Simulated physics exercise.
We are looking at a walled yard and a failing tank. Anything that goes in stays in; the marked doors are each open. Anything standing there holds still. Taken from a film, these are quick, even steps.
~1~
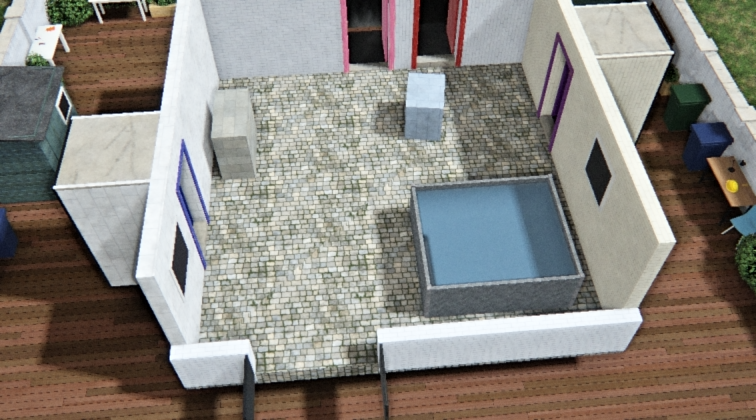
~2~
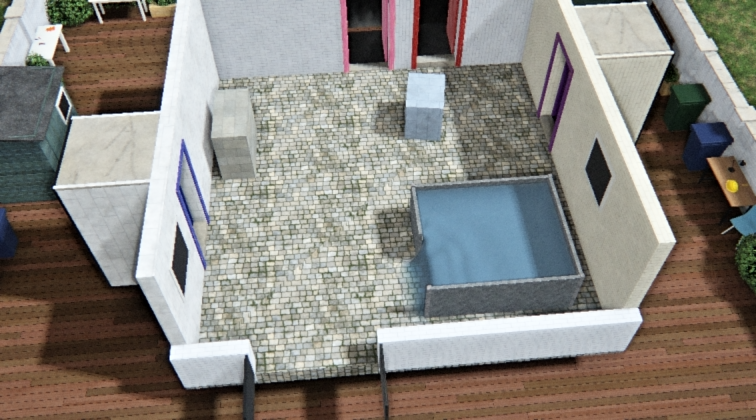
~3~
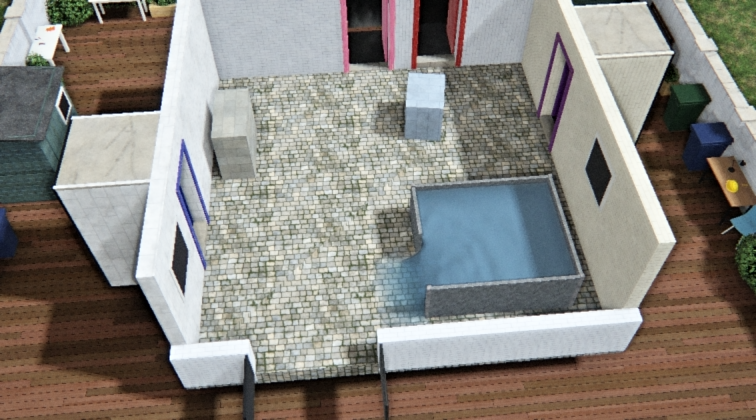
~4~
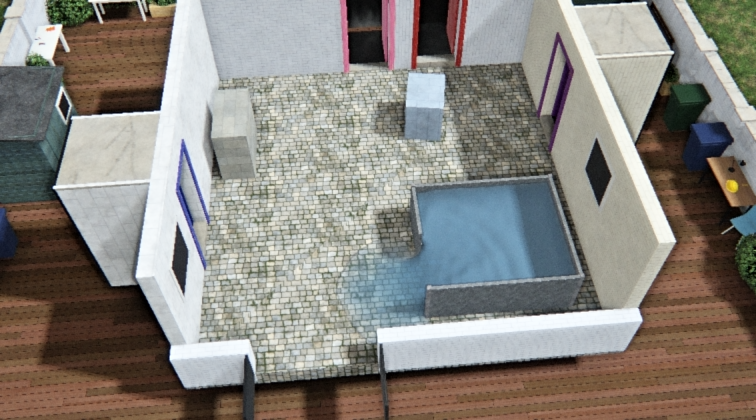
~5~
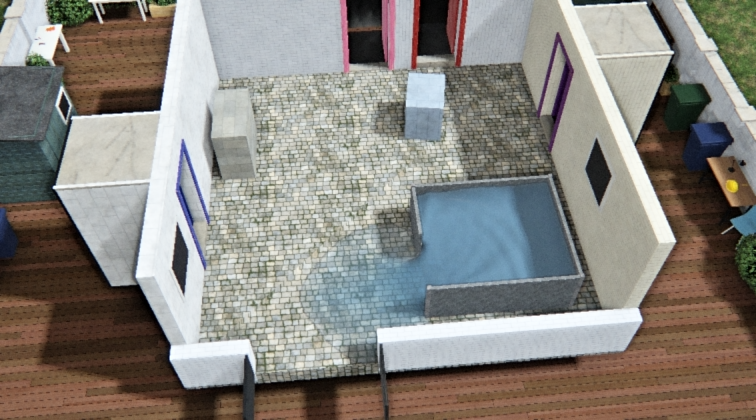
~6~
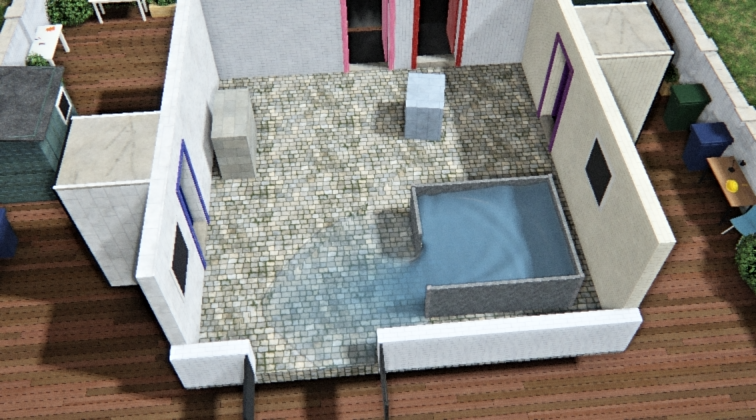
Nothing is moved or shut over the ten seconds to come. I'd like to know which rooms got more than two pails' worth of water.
Sure: The blue door got more than that; the pink door got more than that; the red door got no more than that; the purple door got no more than that.
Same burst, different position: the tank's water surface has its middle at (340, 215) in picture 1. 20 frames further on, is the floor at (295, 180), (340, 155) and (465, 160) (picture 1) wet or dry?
Hit, hit, spared.
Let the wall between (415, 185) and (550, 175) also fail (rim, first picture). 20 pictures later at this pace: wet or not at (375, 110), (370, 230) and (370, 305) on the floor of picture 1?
Taken in turn they're swamped, unwetted and unwetted.
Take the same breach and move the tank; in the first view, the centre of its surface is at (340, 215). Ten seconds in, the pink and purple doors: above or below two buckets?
Here's my take: The pink door doesn't reach it, and the purple door doesn't reach it.
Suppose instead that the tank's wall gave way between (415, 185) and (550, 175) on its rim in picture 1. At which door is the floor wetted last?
That would be the one in blue.
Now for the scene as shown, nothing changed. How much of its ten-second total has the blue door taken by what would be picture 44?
About 95 per cent.
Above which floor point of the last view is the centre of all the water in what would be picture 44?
I reckon somewhere around (371, 233).
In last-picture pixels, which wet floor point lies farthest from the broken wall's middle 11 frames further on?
At about (214, 159).
A moment on, water covers 30 % of the floor; the blue door wet at the sill, nothing in, the pink door not reached, the red door not reached, the purple door not reached.
Next, water covers 35 % of the floor; the blue door under two buckets in, the pink door not reached, the red door not reached, the purple door not reached.
Then, water covers 40 % of the floor; the blue door over two buckets in, the pink door not reached, the red door not reached, the purple door not reached.
Later, water covers 75 % of the floor; the blue door far over two buckets in, the pink door wet at the sill, nothing in, the red door wet at the sill, nothing in, the purple door not reached.
In the end, water covers 95 % of the floor; the blue door far over two buckets in, the pink door over two buckets in, the red door wet at the sill, nothing in, the purple door under two buckets in.
